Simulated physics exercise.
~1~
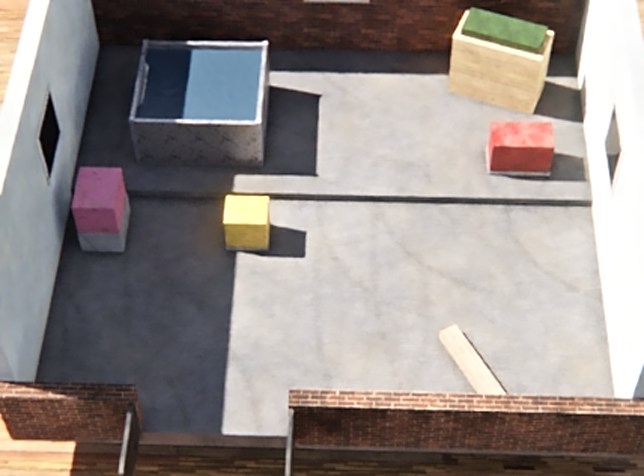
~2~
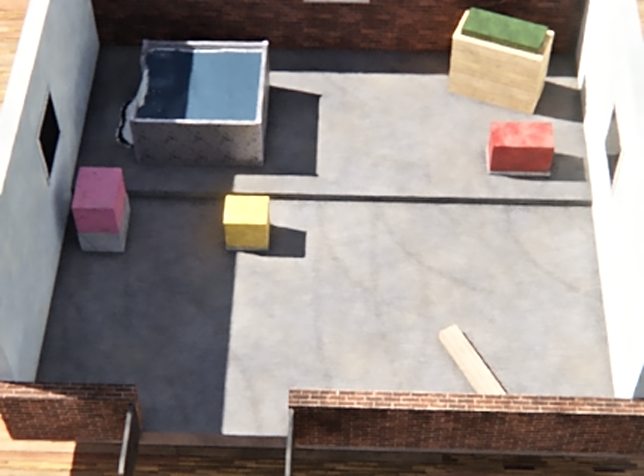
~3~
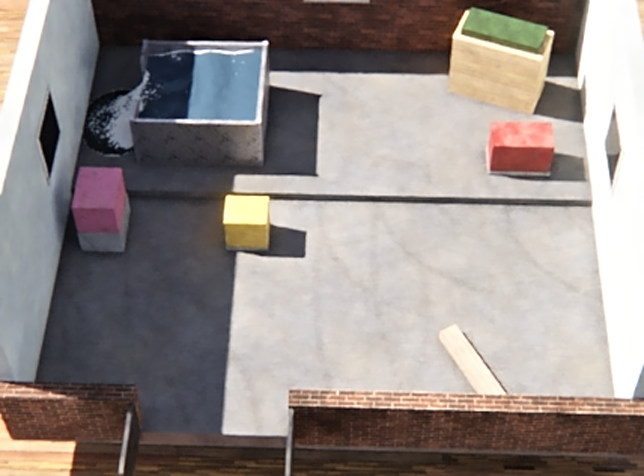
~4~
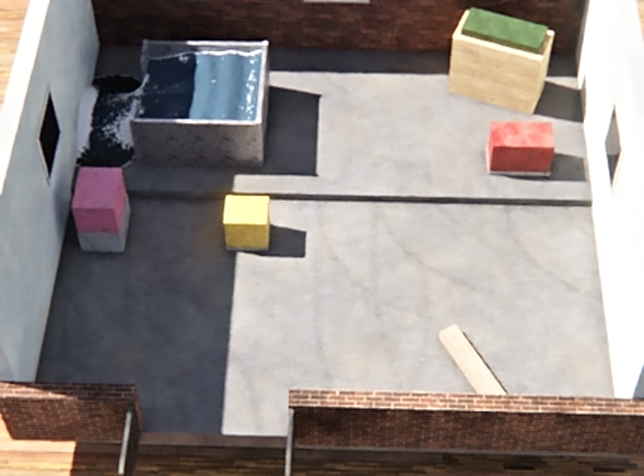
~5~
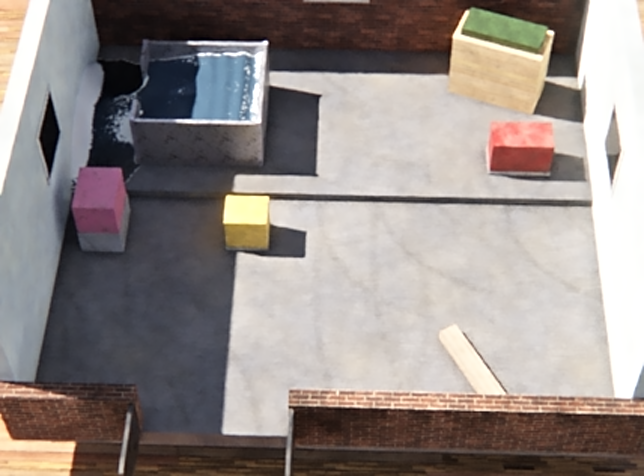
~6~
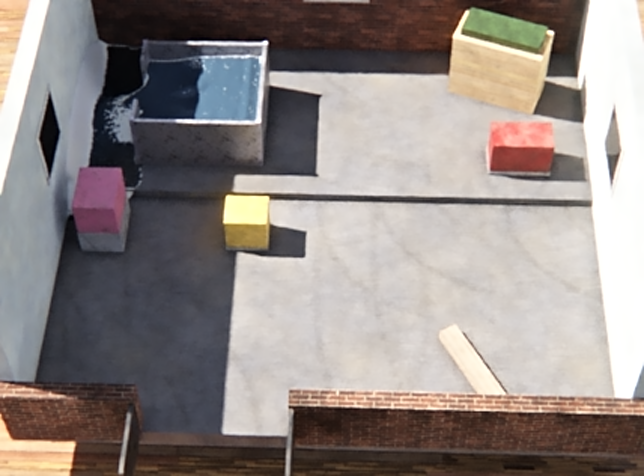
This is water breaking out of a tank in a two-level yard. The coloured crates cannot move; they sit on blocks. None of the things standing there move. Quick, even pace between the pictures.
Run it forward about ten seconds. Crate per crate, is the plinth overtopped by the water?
Outcome: The pink crate is out of reach of the water; the yellow crate is within reach of the water; the red crate is within reach of the water.
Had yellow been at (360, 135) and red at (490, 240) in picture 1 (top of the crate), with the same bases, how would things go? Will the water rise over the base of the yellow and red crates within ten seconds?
Yellow: Not reached; red: Overtopped.
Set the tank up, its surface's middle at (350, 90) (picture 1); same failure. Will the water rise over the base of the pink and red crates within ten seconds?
Outcome: Pink clear; red clear.
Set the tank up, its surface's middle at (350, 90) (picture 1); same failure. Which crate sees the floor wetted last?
Answer: The red crate.
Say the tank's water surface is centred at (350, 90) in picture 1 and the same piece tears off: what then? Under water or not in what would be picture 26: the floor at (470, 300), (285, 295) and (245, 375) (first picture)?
Untouched, untouched, untouched.
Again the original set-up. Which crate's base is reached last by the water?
The one in red comes last.
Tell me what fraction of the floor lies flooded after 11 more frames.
Estimate: Some 25 in a hundred.
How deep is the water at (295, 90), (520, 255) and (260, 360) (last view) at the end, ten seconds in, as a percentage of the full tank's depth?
The three come to some 2, 4 and 4 per cent respectively.
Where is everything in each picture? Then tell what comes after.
The first picture shows still water in the open tank at (201, 85).
In the second picture, the front is at (129, 143), out from the gap at (145, 107).
In the third picture, the front is at (85, 124), out from the gap at (146, 109).
In the fourth picture, the front is at (78, 160), out from the gap at (146, 110).
In the fifth picture, the front is at (73, 185), out from the gap at (146, 110).
In the sixth picture, water pours out at (146, 110) and has run to (69, 216).
A moment on, water covers 10 % of the floor; the pink crate water round its plinth, the yellow crate not reached, the red crate not reached.
Next, water covers 25 % of the floor; the pink crate water round its plinth, the yellow crate water round its plinth, the red crate not reached.
Then, water covers 45 % of the floor; the pink crate water round its plinth, the yellow crate water round its plinth, the red crate water round its plinth.
Later, water covers 70 % of the floor; the pink crate water round its plinth, the yellow crate water round its plinth, the red crate water round its plinth.
In the end, water covers 90 % of the floor; the pink crate stayed above the water, the yellow crate was topped, the red crate was topped.
